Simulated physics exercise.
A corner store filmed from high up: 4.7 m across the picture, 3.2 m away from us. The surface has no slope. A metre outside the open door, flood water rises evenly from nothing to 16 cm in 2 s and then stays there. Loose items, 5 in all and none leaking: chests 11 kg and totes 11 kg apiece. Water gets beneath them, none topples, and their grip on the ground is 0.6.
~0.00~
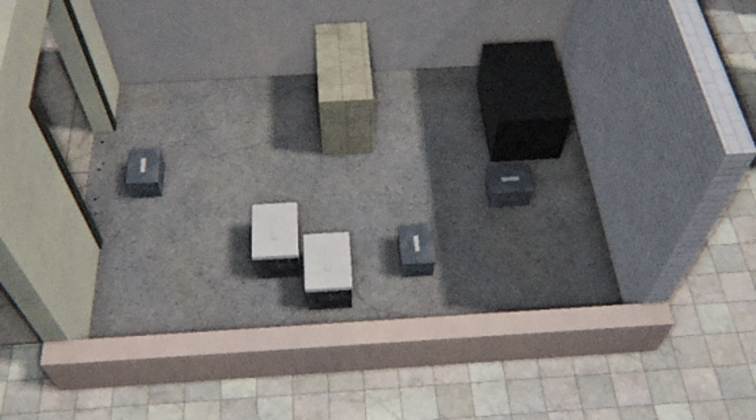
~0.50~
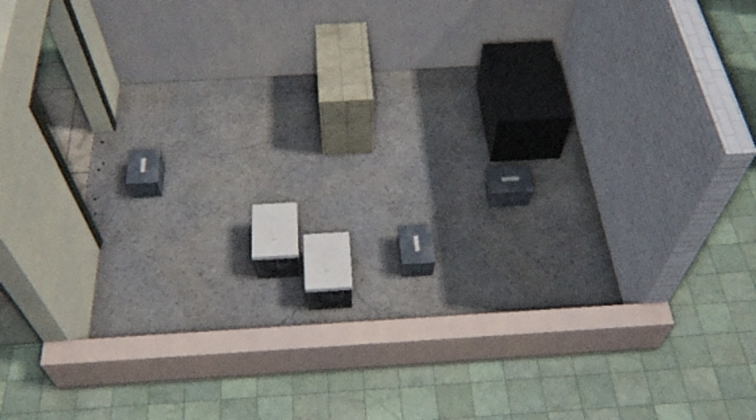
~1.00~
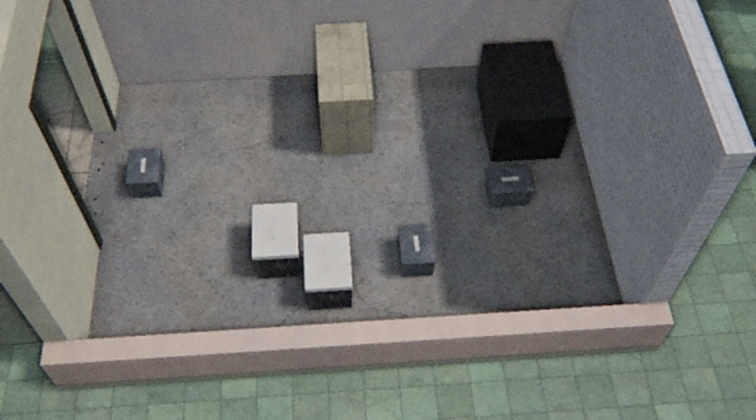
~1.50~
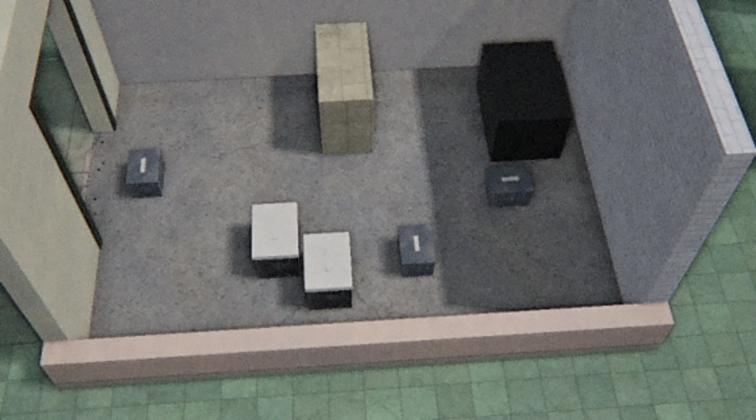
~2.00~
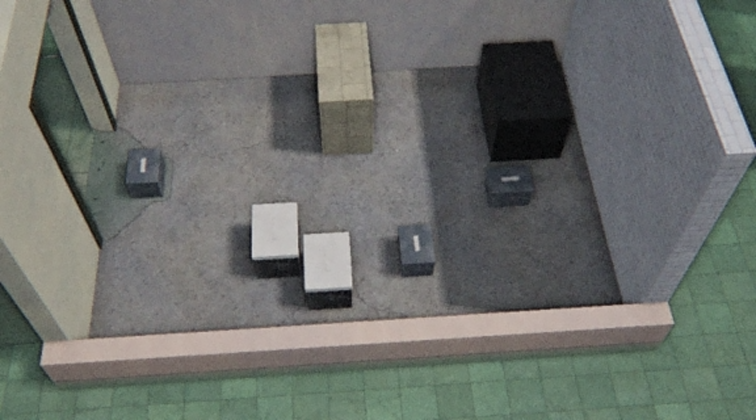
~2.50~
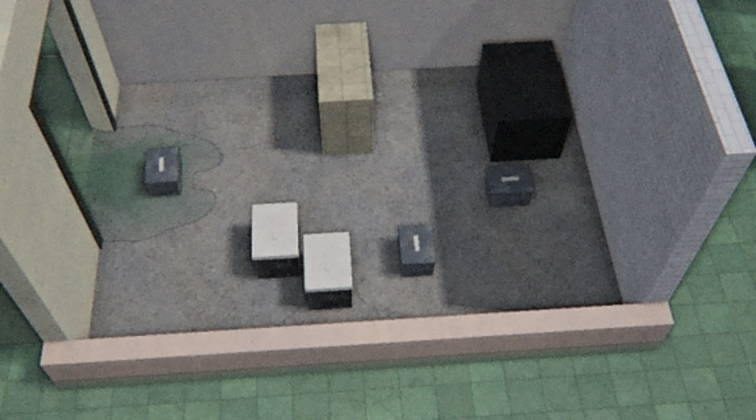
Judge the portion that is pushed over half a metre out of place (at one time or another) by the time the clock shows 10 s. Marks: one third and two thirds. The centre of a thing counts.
That comes to one to two thirds.
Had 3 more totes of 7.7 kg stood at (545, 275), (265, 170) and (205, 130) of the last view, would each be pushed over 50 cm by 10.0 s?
In that order: Under, past it, over.
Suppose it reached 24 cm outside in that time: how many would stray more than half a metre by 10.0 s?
In that case 5 of them.
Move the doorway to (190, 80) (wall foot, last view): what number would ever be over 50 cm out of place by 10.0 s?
Then 3.
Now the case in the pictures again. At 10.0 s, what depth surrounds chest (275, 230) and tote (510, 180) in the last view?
Roughly 10 and 6 cm.
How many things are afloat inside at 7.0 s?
2 of them.
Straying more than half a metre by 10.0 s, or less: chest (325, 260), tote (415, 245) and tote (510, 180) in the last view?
In that order: Over, short of it, under.
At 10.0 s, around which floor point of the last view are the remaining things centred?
Around (444, 251).
After 3.5 s 1 of 5 are over 50 cm from their spots; 0 afloat.
After 4.5 s 1 of 5 are over 50 cm from their spots; 0 afloat.
After 7.0 s 1 of 5 are over 50 cm from their spots; 2 afloat.
After 10.0 s 3 of 5 are over 50 cm from their spots, and 3 have been at some point; 2 afloat.
